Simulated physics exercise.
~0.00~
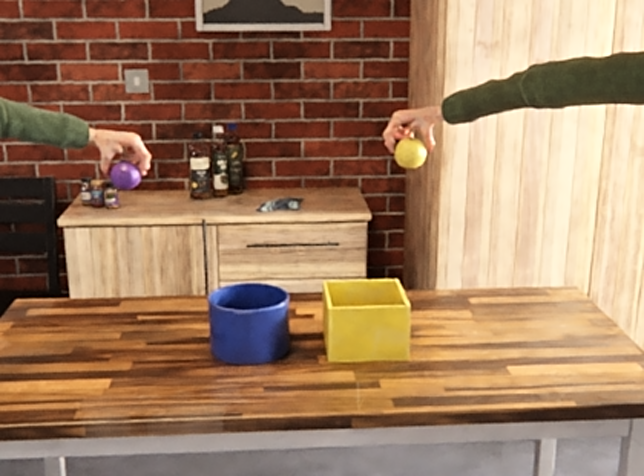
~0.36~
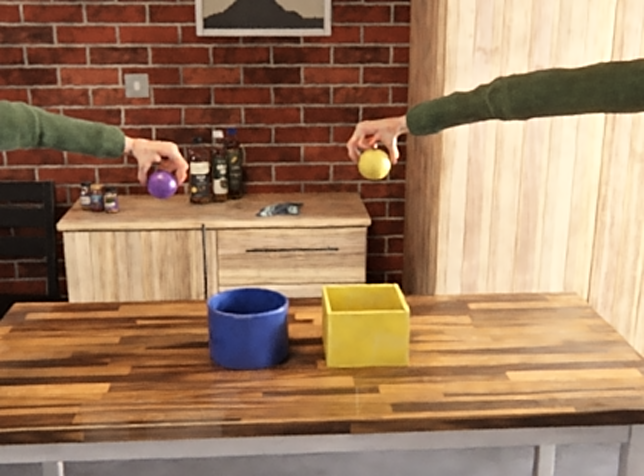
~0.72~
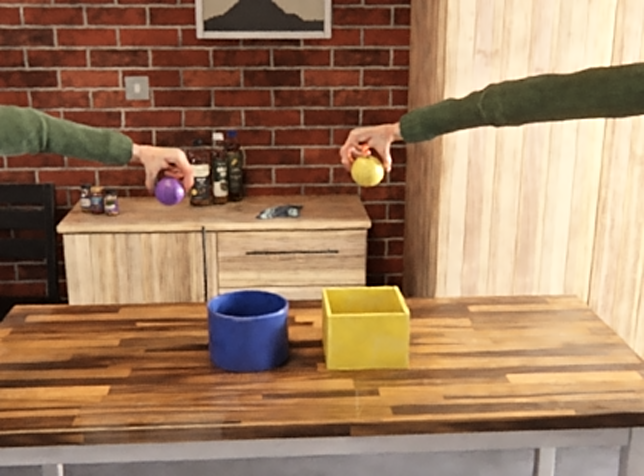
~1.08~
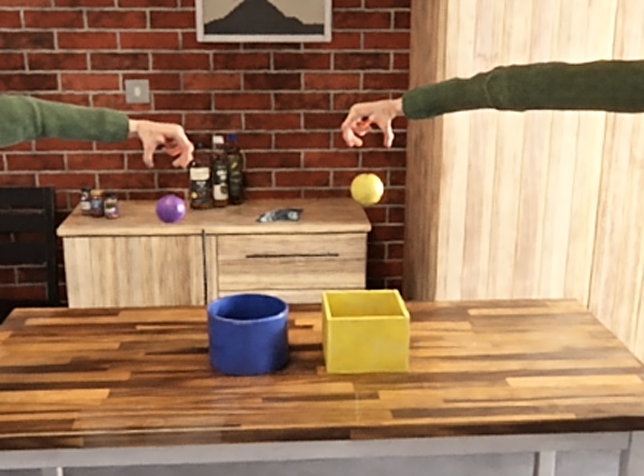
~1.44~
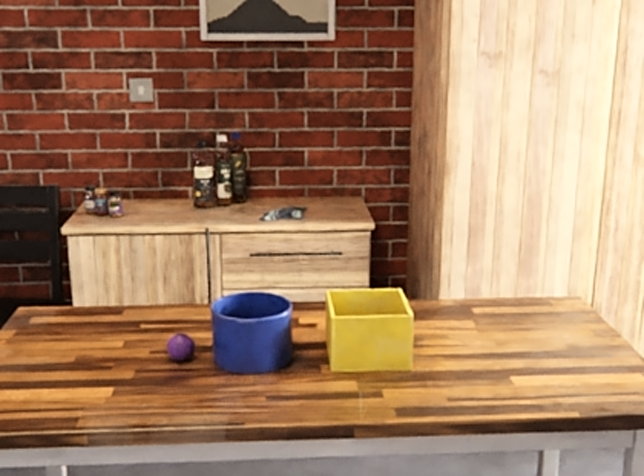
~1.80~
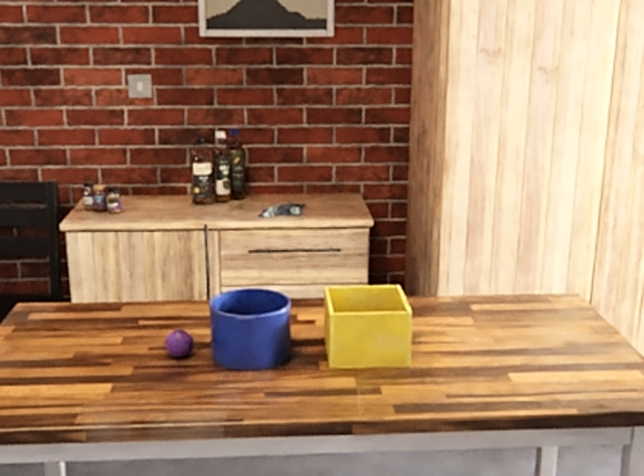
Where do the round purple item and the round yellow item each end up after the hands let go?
The purple one ends up outside, on the wooden table just left of the blue pot. The yellow one drops into the square yellow container and is out of sight.
